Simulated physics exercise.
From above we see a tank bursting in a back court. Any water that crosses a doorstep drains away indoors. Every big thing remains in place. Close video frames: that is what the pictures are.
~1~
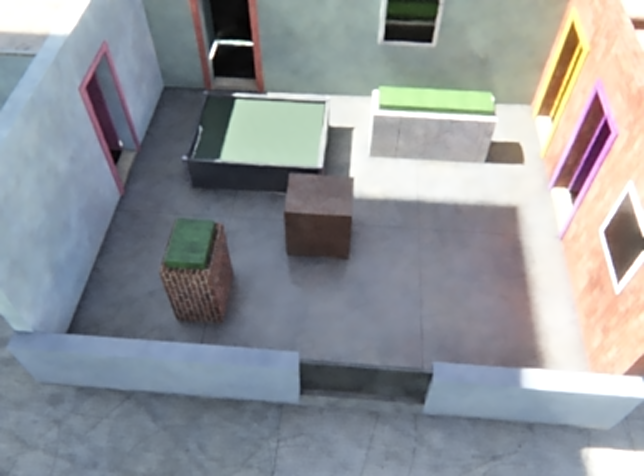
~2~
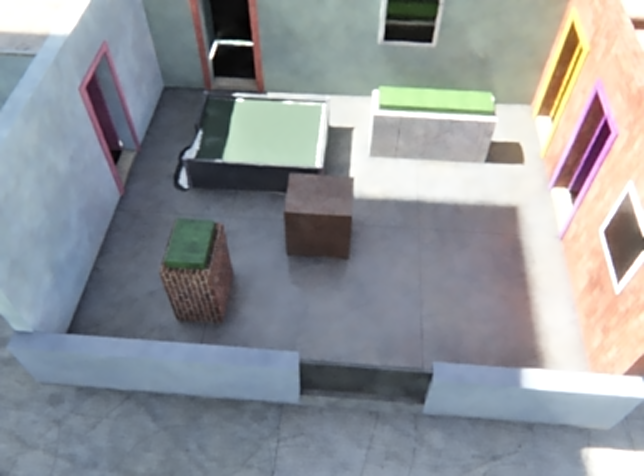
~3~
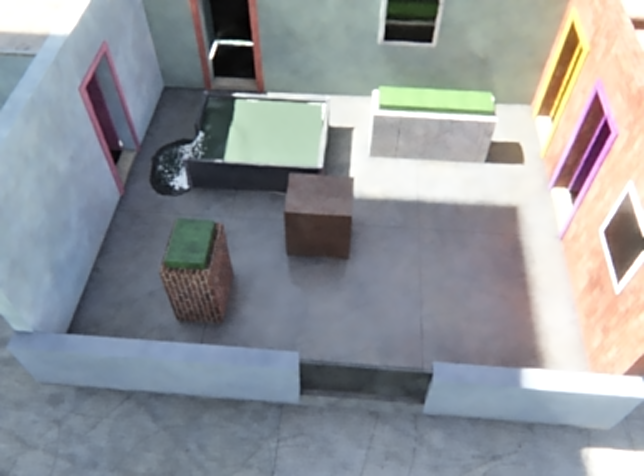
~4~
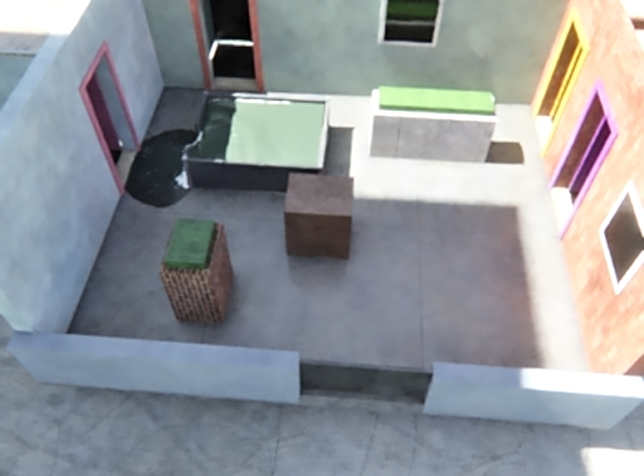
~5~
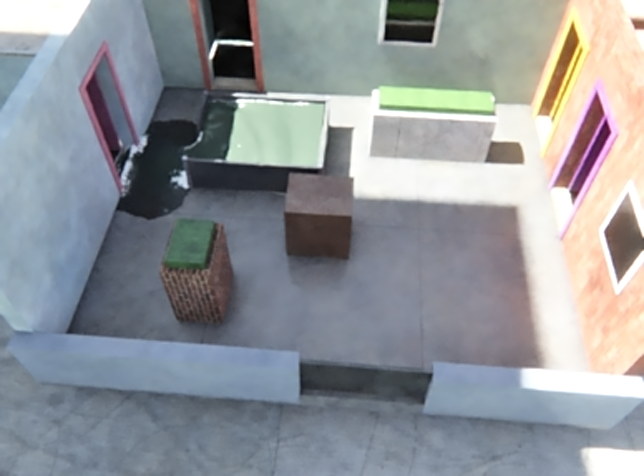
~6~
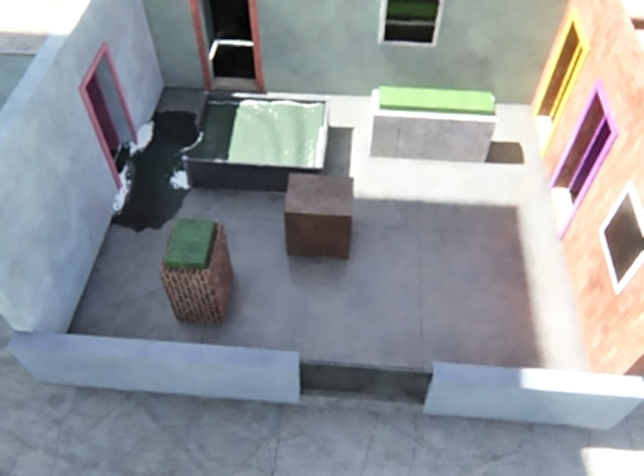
An open tank of pale green water stands at the back left of a grey walled court, seen from above. A brown block and a brick pillar with a green top sit nearer, a green-topped pale block stands at back right, and pink, yellow and purple trim edges the side openings. Dark water pours from the tank's left end, spreads to the left wall and widens along it with white foam, while the camera stays still.
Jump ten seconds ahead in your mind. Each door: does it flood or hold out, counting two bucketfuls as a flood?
At the end, yellow door: Little enough water; purple door: Little enough water; pink door: Too much water; red door: Little enough water.
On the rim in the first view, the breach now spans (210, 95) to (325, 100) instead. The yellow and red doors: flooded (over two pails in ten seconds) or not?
Check - yellow: Comes out above; red: Comes out above.
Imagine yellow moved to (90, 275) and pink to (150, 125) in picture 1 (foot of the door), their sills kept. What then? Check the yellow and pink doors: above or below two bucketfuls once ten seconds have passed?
Yellow door stays within the limit, pink door exceeds the limit.
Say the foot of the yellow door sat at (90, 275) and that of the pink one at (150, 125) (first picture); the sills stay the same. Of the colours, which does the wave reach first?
The first to get wet is the one in pink.
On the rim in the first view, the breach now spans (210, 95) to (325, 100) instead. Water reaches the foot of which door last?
The purple one.
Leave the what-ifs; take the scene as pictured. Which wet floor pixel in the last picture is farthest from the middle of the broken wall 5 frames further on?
Farthest reach: (84, 291).
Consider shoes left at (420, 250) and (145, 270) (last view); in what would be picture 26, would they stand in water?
Result, in the order given: Not wetted / wetted.
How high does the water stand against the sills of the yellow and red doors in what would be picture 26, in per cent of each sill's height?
I'd say around 0 and 60 in a hundred.
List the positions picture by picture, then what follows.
Still water in the open tank at (260, 132), in the first picture.
Water pours out at (197, 159) and has run to a hidden place, in the second picture.
The front is at (163, 152), out from the gap at (197, 160), in the third picture.
The front is at (140, 148), out from the gap at (197, 161), in the fourth picture.
Water pours out at (197, 161) and has run to (147, 130), in the fifth picture.
Water pours out at (197, 161) and has run to (153, 115), in the sixth picture.
A moment on, water covers 10 % of the floor; the yellow door not reached, the purple door not reached, the pink door far over two buckets in, the red door not reached.
Next, water covers 20 % of the floor; the yellow door not reached, the purple door not reached, the pink door far over two buckets in, the red door wet at the sill, nothing in.
Then, water covers 25 % of the floor; the yellow door not reached, the purple door not reached, the pink door far over two buckets in, the red door wet at the sill, nothing in.
Later, water covers 45 % of the floor; the yellow door not reached, the purple door not reached, the pink door far over two buckets in, the red door wet at the sill, nothing in.
In the end, water covers 75 % of the floor; the yellow door wet at the sill, nothing in, the purple door not reached, the pink door far over two buckets in, the red door wet at the sill, nothing in.
